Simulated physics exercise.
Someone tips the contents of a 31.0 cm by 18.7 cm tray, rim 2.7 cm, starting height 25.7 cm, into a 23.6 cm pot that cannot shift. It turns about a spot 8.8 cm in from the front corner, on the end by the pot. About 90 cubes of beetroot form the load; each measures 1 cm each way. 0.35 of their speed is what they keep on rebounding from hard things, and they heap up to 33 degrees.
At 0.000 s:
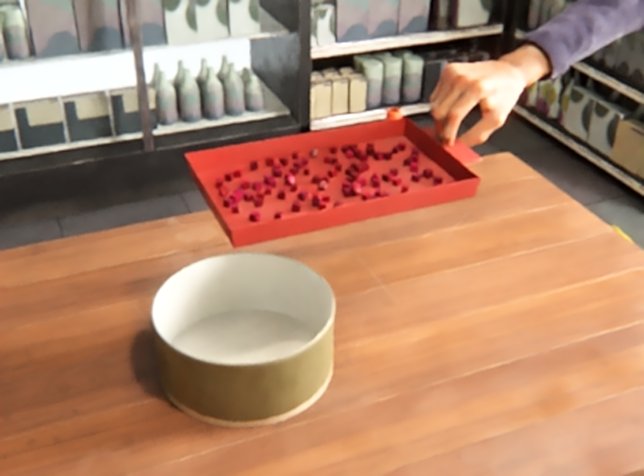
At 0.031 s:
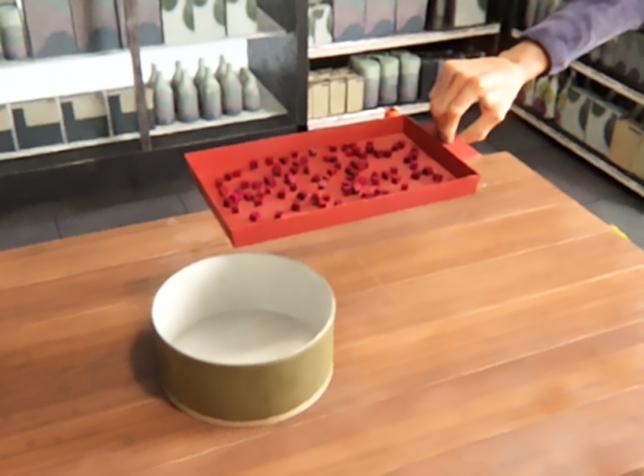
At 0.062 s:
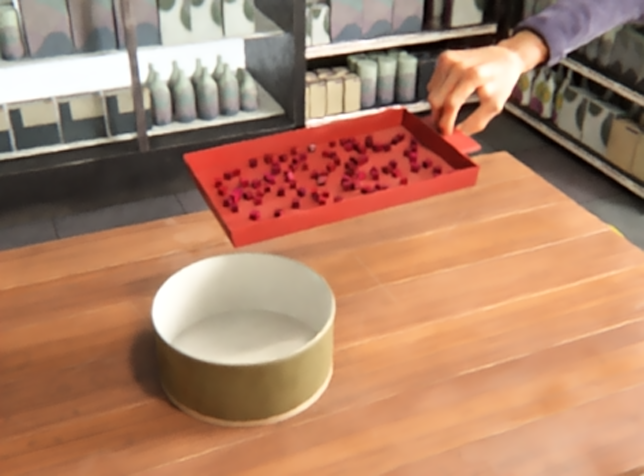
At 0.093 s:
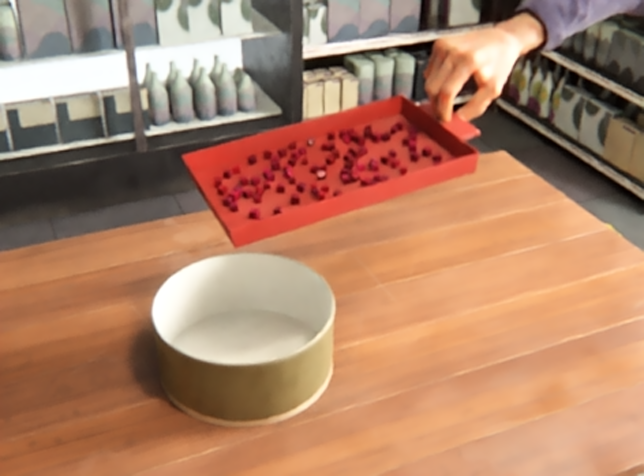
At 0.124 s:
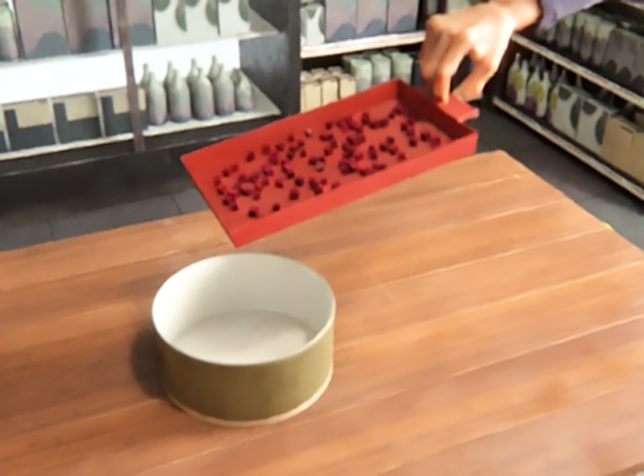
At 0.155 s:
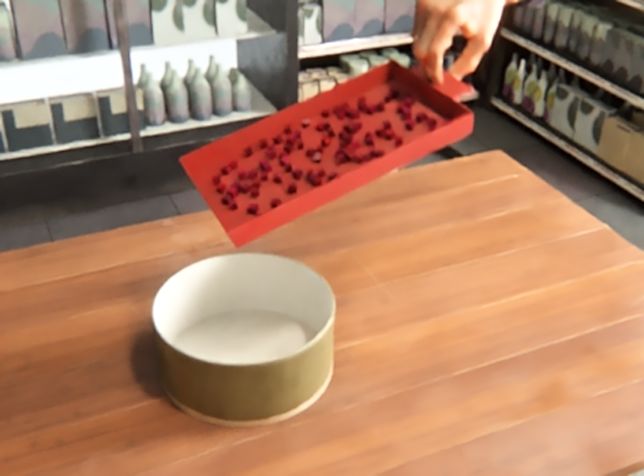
A hand raises the right end of a red tray of small dark-red cubes.
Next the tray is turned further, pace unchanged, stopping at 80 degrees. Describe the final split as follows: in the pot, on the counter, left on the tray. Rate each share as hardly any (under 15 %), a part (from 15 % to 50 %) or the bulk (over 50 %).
Pot: Hardly any; counter: The bulk; tray: A part.
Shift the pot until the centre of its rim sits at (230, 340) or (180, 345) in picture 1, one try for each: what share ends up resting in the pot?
First try about 20 per cent, second try about 50 per cent.
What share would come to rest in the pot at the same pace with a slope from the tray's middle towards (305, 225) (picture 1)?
The share would be about 25 percent.
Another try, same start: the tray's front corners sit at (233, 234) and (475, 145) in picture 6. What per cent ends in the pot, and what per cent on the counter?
That works out as pot 15 and counter 50.
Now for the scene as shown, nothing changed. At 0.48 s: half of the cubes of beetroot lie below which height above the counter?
Median height: Approx. 36 cm.
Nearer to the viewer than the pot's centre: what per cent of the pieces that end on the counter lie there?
Some 30 per cent.
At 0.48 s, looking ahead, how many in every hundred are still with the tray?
Some 100 per cent of the load.
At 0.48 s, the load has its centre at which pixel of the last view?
Approx. (220, 124).
After 0.35 s, tilt 50 degrees; the tray holds 100 %, the pot 0 %.
After 0.48 s, tilt 72 degrees; the tray holds 100 %, the pot 0 %.
After 0.73 s, tilt 80 degrees; the tray holds 30 %, the pot 0 %.
In the end, at 2.1 s, pot 5 %, counter 70 %, tray 25 %.
